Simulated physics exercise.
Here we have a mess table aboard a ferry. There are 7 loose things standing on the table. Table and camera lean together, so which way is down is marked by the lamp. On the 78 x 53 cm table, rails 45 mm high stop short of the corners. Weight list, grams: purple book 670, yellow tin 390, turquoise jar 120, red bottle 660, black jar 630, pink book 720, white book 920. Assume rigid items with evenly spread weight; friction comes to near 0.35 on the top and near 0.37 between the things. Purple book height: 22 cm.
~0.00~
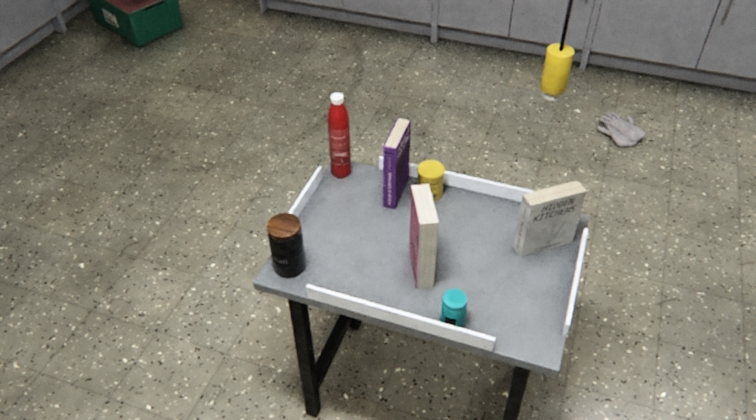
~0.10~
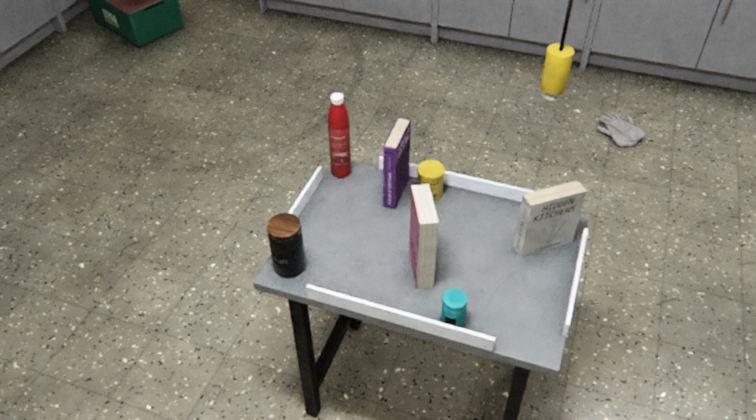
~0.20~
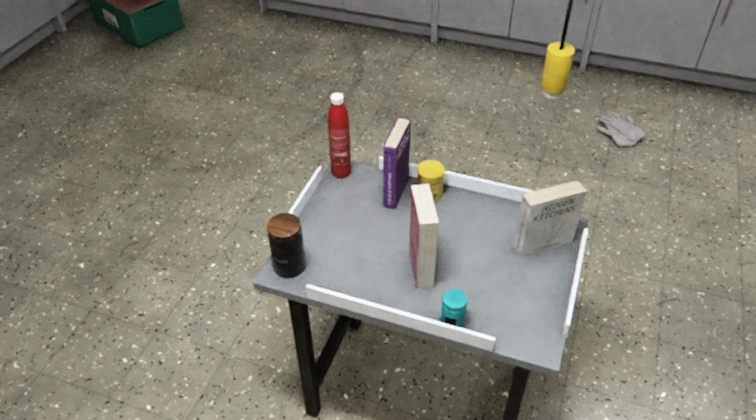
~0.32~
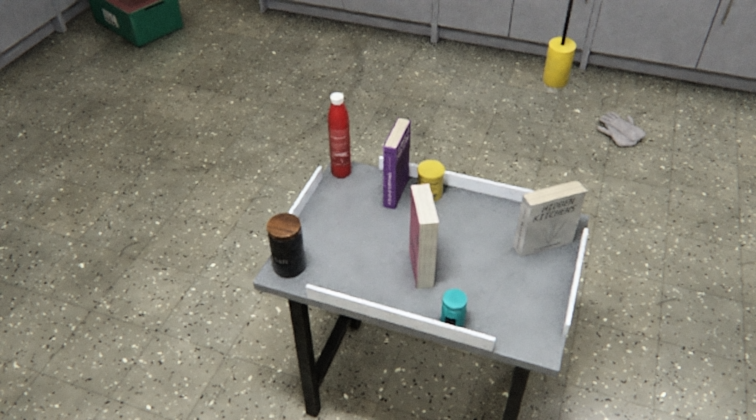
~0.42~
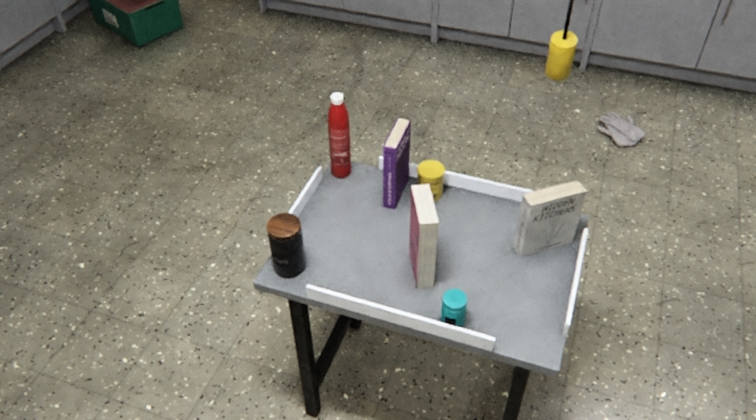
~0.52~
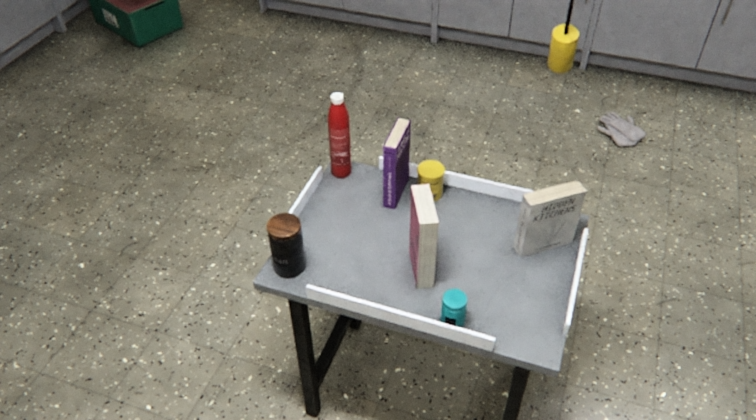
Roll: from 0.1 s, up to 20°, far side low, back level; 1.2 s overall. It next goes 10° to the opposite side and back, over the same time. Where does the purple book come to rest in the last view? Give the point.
It comes to rest at about (397, 163).
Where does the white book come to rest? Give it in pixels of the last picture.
About (522, 206).
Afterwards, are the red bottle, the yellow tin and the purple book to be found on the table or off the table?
Red bottle: Goes out of bounds; yellow tin: Stays in bounds; purple book: Stays in bounds.
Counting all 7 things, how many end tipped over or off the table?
It comes to 2.
After 1.02 s, floor tilted 9°, far side down; red bottle now off the table; white book tipped 50° from how it sat.
After 1.12 s, floor tilted 4°, far side down; white book on its side.
At rest (3.0 s), off the table, red bottle; tipped over on the table, white book; the other 5 in place, give or take 5 cm. In the last view, purple book near (397, 163).
